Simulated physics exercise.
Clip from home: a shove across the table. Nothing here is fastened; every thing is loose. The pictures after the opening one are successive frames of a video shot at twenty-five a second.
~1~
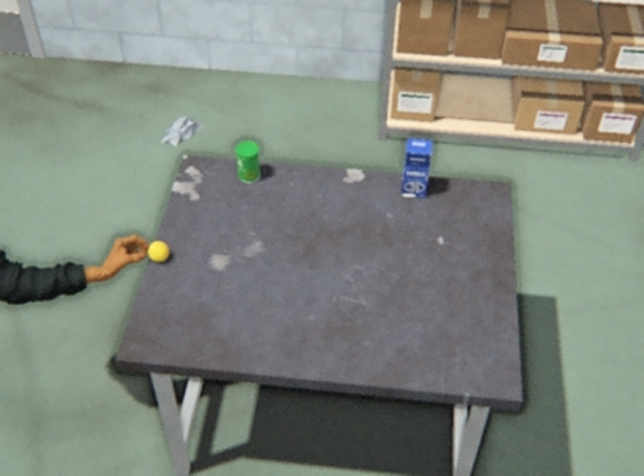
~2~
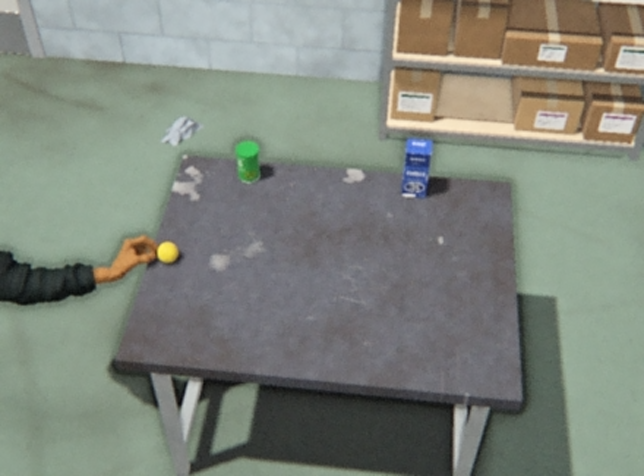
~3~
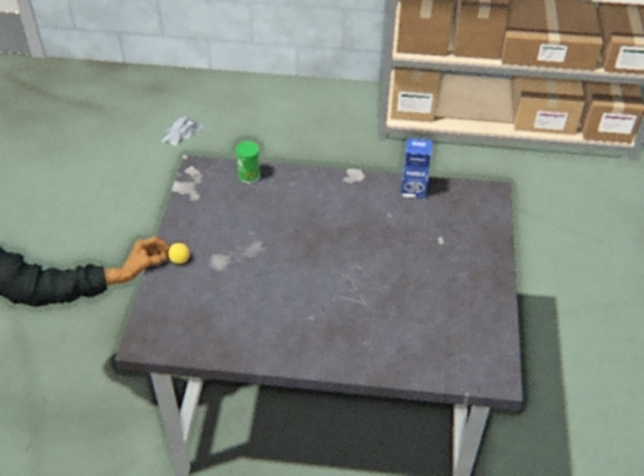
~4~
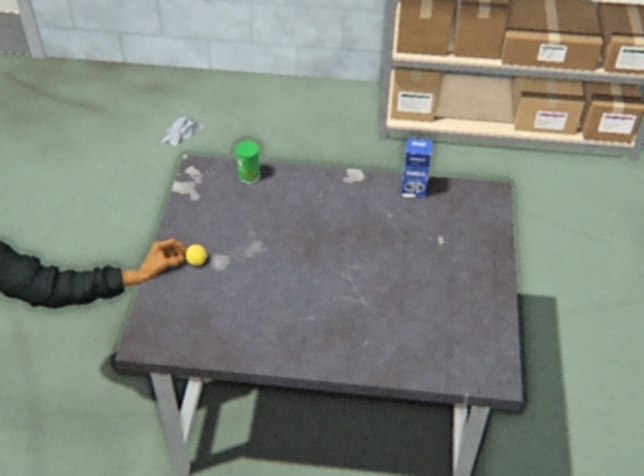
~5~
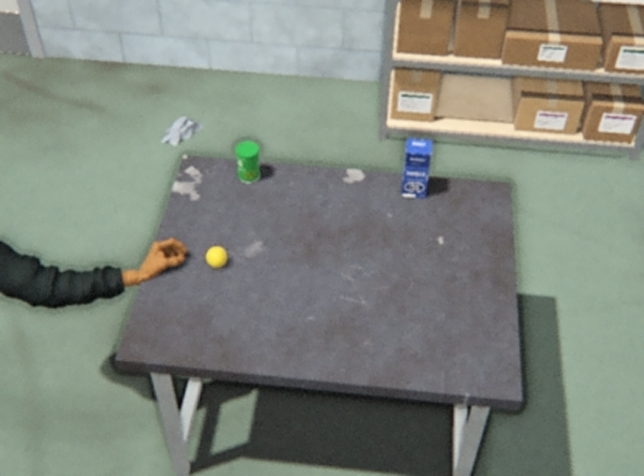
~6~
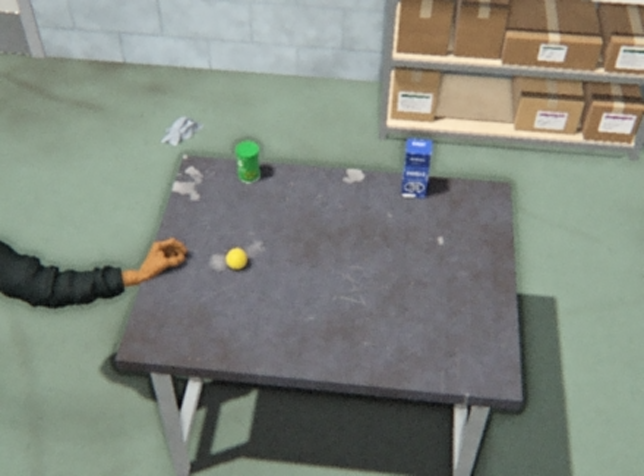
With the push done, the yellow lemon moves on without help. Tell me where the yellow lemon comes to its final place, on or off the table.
Overboard.
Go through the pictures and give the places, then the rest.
Under the hand; yellow lemon (159, 252), in the first picture.
Under the hand; yellow lemon (168, 253), in the second picture.
Under the hand; yellow lemon (179, 254), in the third picture.
Yellow lemon (196, 255), in the fourth picture.
Yellow lemon (217, 257) shifted about its own width, in the fifth picture.
Yellow lemon (237, 259) shifted well along, in the sixth picture.
Then, 0.40 s on from there, yellow lemon shifted well along near (425, 276).
Then, 0.90 s on from there, yellow lemon now off the table.
In the end, off the table, yellow lemon.
